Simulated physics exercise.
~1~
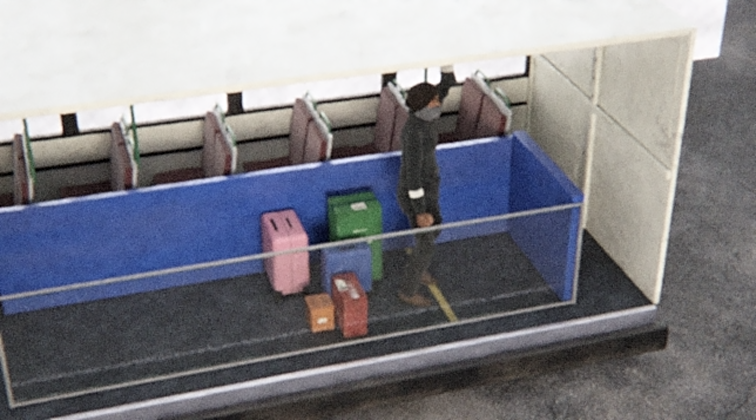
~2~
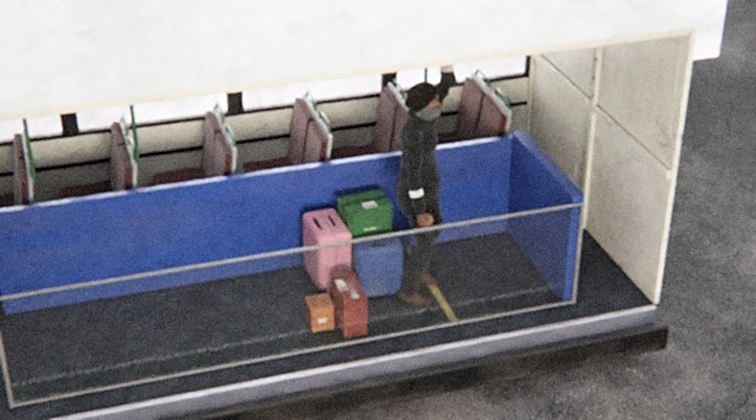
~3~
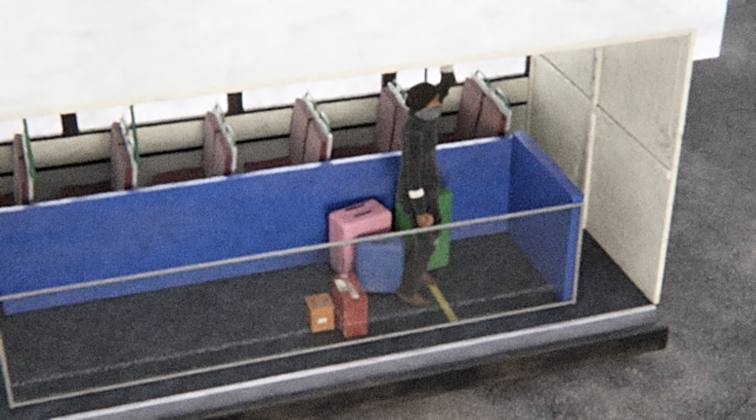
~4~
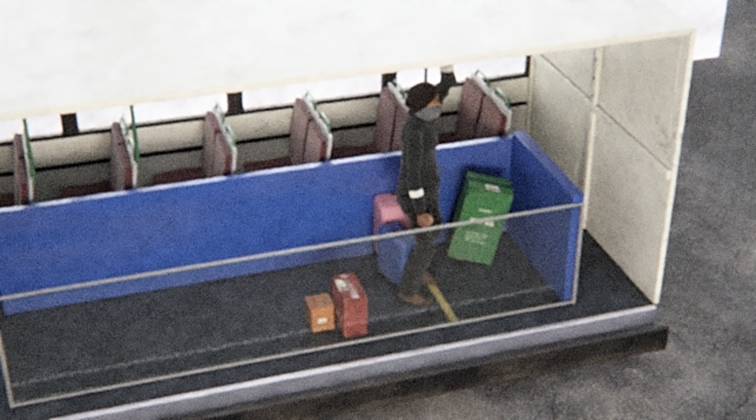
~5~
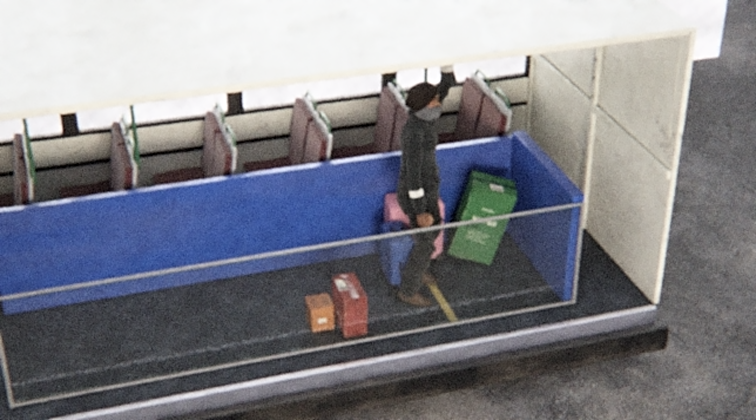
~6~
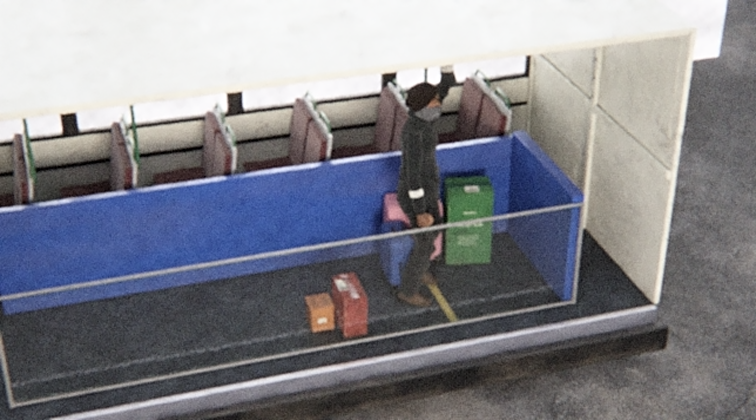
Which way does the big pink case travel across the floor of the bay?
The big pink case moves to the right, ending up close to the standing passenger.
